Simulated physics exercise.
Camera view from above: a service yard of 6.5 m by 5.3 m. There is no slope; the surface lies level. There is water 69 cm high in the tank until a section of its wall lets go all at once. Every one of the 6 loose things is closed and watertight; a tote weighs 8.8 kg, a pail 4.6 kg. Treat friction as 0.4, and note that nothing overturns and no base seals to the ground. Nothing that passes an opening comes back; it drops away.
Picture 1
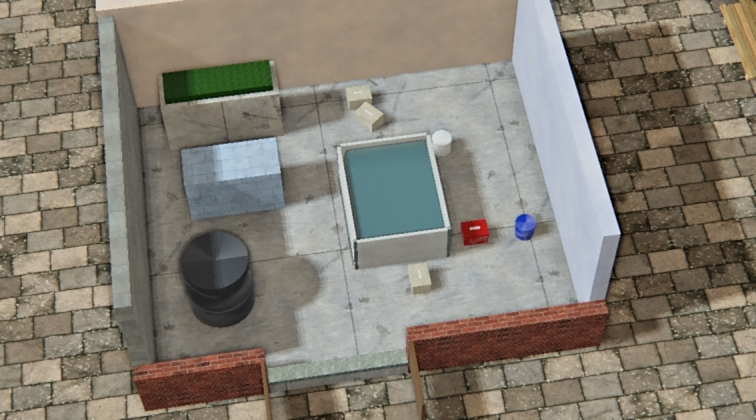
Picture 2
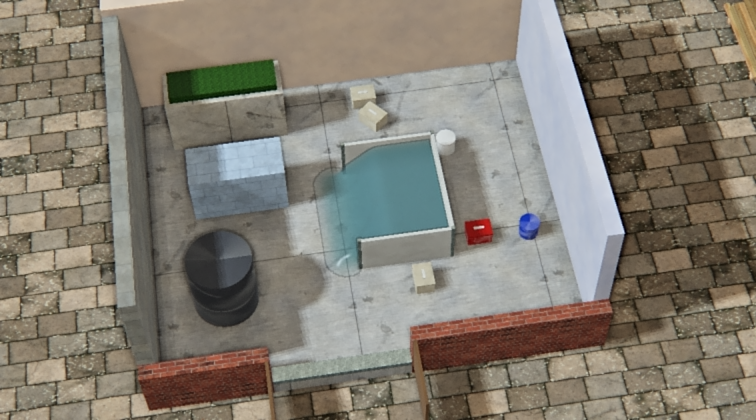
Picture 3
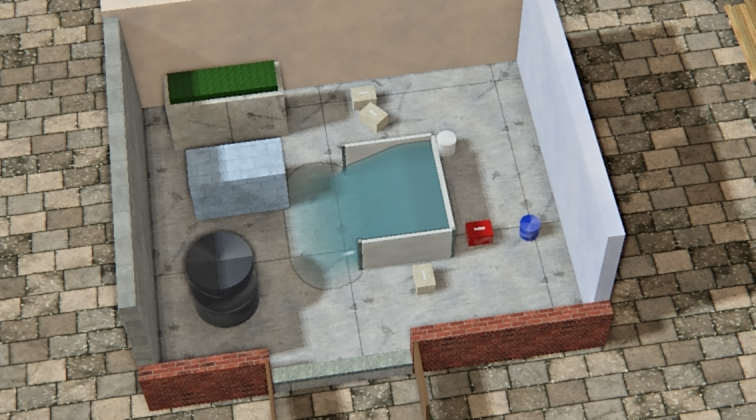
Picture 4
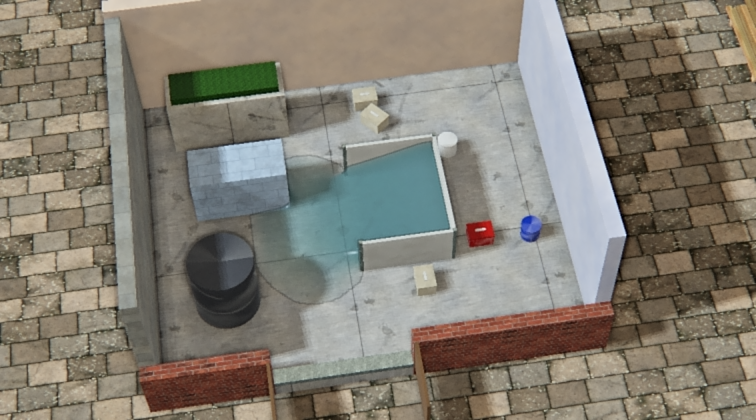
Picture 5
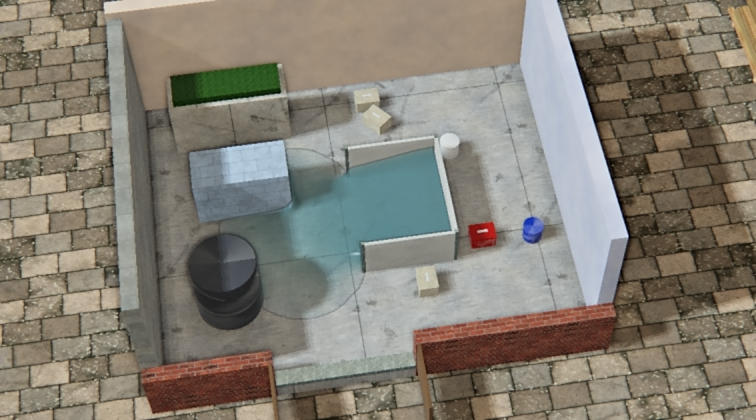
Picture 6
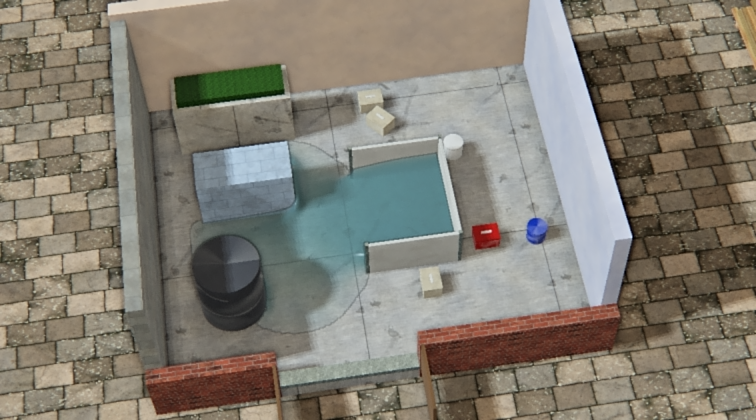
In a walled yard seen from above, a raised rectangular tank stands full of blue-green water among a dark round tank, a grey block and smaller items. Its left side opens and water spreads leftward across the floor, reaching around the block and dark tank, while the red and blue containers stay put.
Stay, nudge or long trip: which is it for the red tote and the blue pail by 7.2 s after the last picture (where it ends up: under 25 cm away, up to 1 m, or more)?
In order: The red tote is likely to keep to its spot; the blue pail is likely to keep to its spot.
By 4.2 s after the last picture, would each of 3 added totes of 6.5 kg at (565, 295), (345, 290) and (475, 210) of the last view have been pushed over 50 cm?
So that's within the threshold, beyond the threshold and within the threshold, in that sequence.
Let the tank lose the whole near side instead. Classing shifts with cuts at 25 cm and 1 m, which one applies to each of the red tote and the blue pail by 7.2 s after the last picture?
If so, the red tote remains in place, the blue pail is washed away.
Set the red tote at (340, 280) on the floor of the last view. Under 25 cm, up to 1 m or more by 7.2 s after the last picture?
It goes a long way.
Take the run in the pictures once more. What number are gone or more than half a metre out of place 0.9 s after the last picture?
By then the count is 0.
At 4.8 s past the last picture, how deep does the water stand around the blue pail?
Roughly 0 cm.
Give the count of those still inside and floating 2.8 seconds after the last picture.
Of them, 0.
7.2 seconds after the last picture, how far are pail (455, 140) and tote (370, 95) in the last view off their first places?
Taking them in turn, the shifts are 60 cm and 150 cm.
Then, 0.9 s after the last picture the red tote is near (486, 232), 0.0 m from its start, aground; the blue pail is near (537, 226), 0.0 m from its start, aground; 0 of 6 are out; 0 afloat.
Then, 2.8 s after the last picture the red tote is near (486, 232), 0.0 m from its start, aground; the blue pail is near (537, 226), 0.0 m from its start, aground; 0 of 6 are out; 0 afloat.
Then, 4.8 s after the last picture the red tote is near (486, 232), 0.0 m from its start, aground; the blue pail is near (537, 226), 0.0 m from its start, aground; 0 of 6 are out; 0 afloat.
Then, 7.2 s after the last picture the red tote is near (486, 232), 0.0 m from its start, aground; the blue pail is near (537, 226), 0.0 m from its start, aground; 0 of 6 are out; 0 afloat.
